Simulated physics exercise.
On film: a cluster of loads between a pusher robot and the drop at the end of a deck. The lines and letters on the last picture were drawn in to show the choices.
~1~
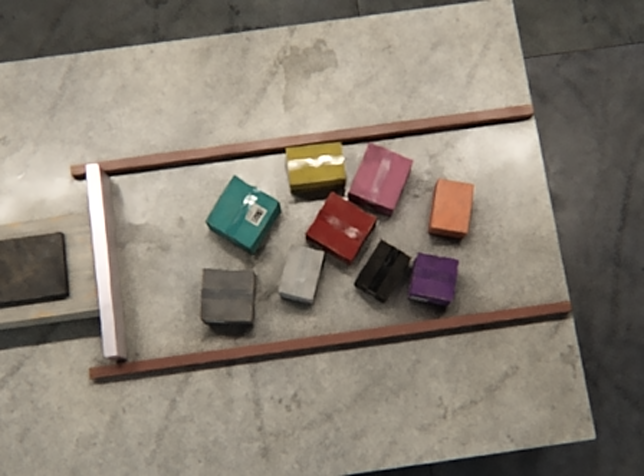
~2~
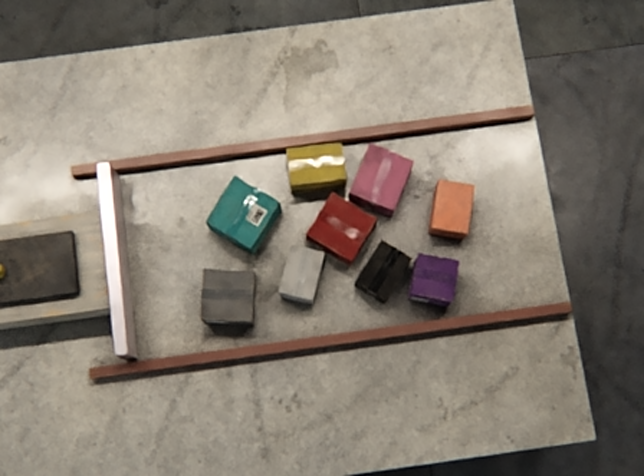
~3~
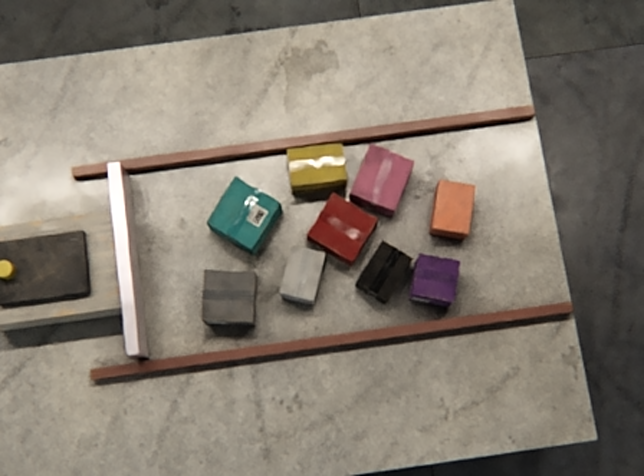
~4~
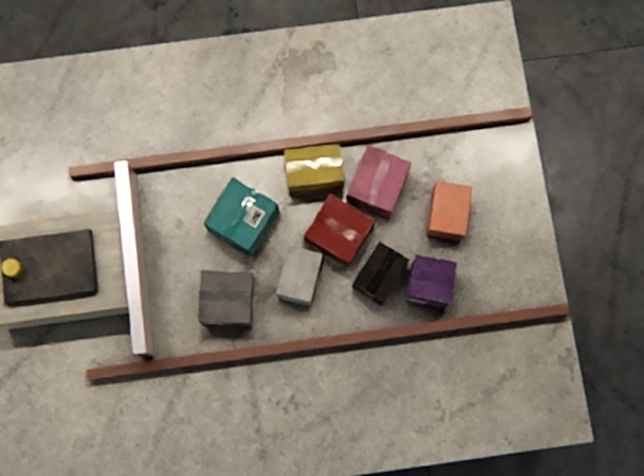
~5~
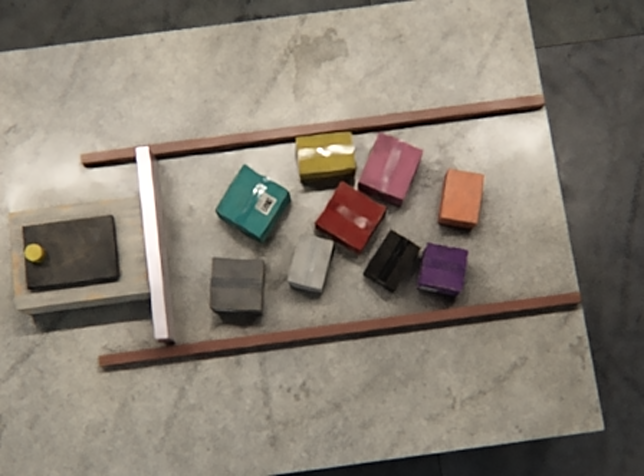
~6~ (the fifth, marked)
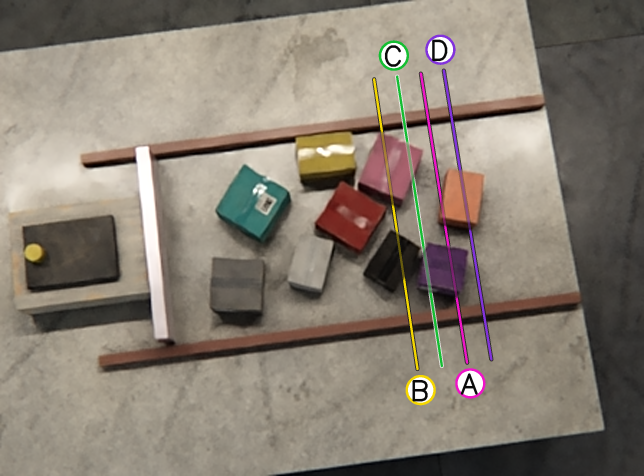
A robot with a wide pale bar at its front slides slowly to the right between two reddish-brown rails on a stone-like surface, closing some of the gap to nine differently coloured boxes, which stay in place, untouched.
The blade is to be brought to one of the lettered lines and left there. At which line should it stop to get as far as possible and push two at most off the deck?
A is the last line within the limit.
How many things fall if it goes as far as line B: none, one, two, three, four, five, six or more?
In all, none.
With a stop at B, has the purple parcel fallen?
No.
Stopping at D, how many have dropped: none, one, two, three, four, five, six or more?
Three.
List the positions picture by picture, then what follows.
Pink parcel (380, 180); turquoise parcel (243, 215); grey parcel (229, 297), in the first picture.
Robot (37, 267); yellow box (317, 168), in the second picture.
Robot (48, 267); orange crate (452, 210), in the third picture.
Robot (56, 265); purple parcel (431, 282), in the fourth picture.
Robot (78, 251); pink parcel (390, 170); turquoise parcel (253, 204); grey parcel (238, 286), in the fifth picture.
On the copy, A at (443, 214); B at (395, 220); C at (419, 217); D at (467, 211).
On A. First, robot (183, 237); yellow box (338, 147); grey parcel (296, 276).
Then, robot (288, 223); purple parcel (518, 266); orange crate (486, 187).
Finally, robot (370, 213); purple parcel over the edge; orange crate over the edge; two fallen.
By contrast, B is within the limit but short; C is within the limit but short; D drops three.
